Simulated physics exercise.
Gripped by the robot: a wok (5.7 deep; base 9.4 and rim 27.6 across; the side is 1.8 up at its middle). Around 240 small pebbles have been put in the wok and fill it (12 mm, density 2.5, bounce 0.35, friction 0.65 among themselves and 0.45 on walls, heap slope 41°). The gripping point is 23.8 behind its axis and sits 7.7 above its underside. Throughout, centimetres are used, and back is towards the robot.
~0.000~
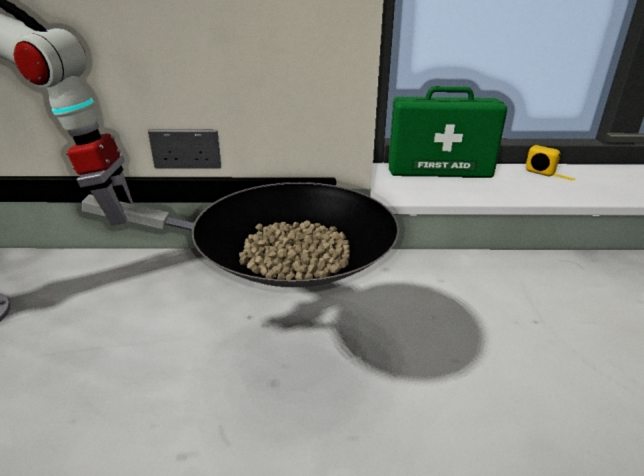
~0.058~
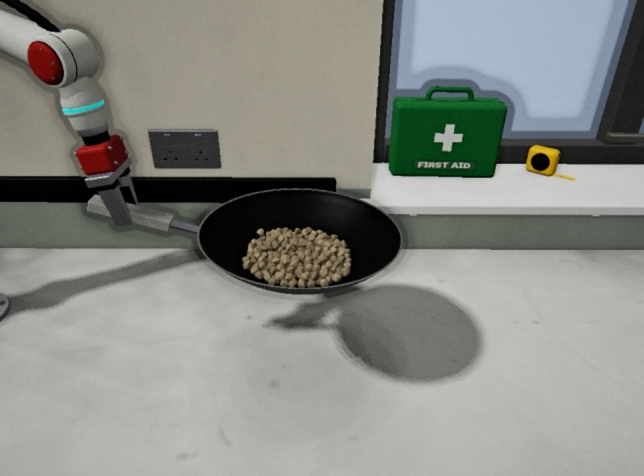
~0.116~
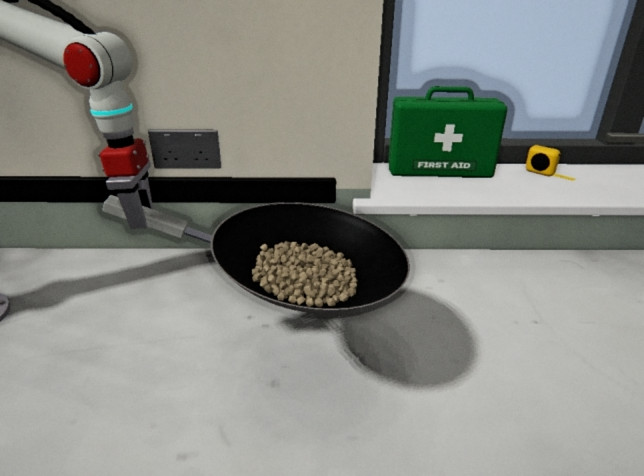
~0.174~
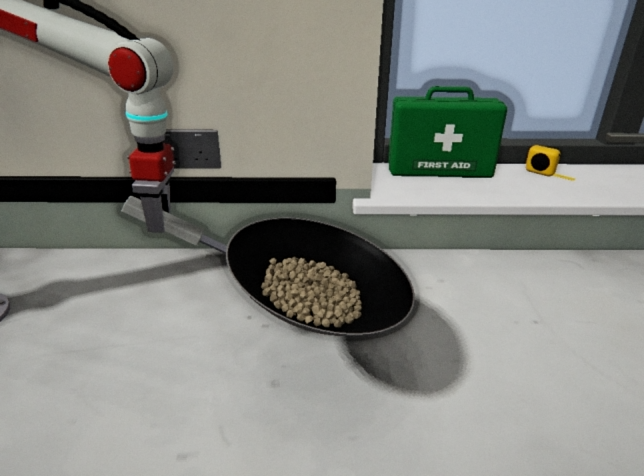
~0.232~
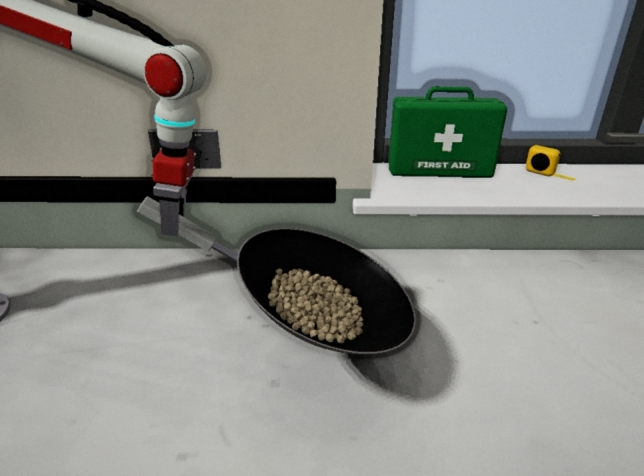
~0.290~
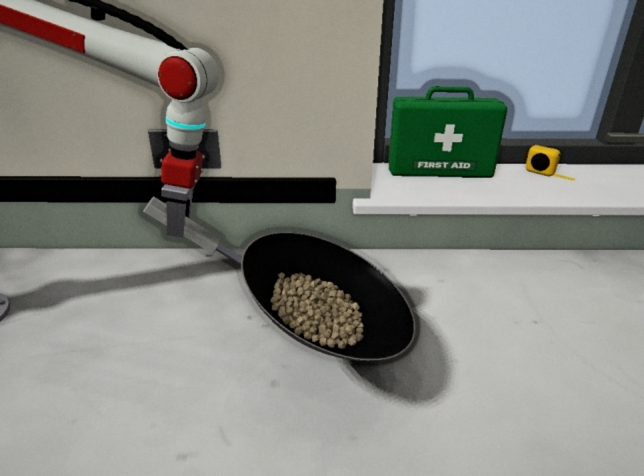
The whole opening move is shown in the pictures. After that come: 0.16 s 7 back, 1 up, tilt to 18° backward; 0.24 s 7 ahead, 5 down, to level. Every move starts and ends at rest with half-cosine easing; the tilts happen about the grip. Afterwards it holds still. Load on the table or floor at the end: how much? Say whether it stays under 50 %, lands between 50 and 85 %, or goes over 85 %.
It stays under 50 %.
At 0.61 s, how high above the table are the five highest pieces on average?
Estimated height above table: About 51 centimetres.
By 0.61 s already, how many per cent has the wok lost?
Roughly 95 % by that time.
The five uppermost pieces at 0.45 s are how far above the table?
Somewhere near 38 cm, I'd say.
After 0.45 s, tilted 18° backward, highest piece 38 above the table; 244 in the wok.
After 0.61 s, tilted 5° backward, highest piece 51 above the table; 16 in the wok, 228 in flight or on a rim.
After 0.89 s, level, highest piece 23 above the table; 190 in the wok, 42 on the table or floor, 12 in flight or on a rim.
After 1.94 s, level, highest piece 20 above the table; 190 in the wok, 54 on the table or floor.
In the end, 190 in the wok, 54 on the table or floor. That is 22 % on the table or floor.
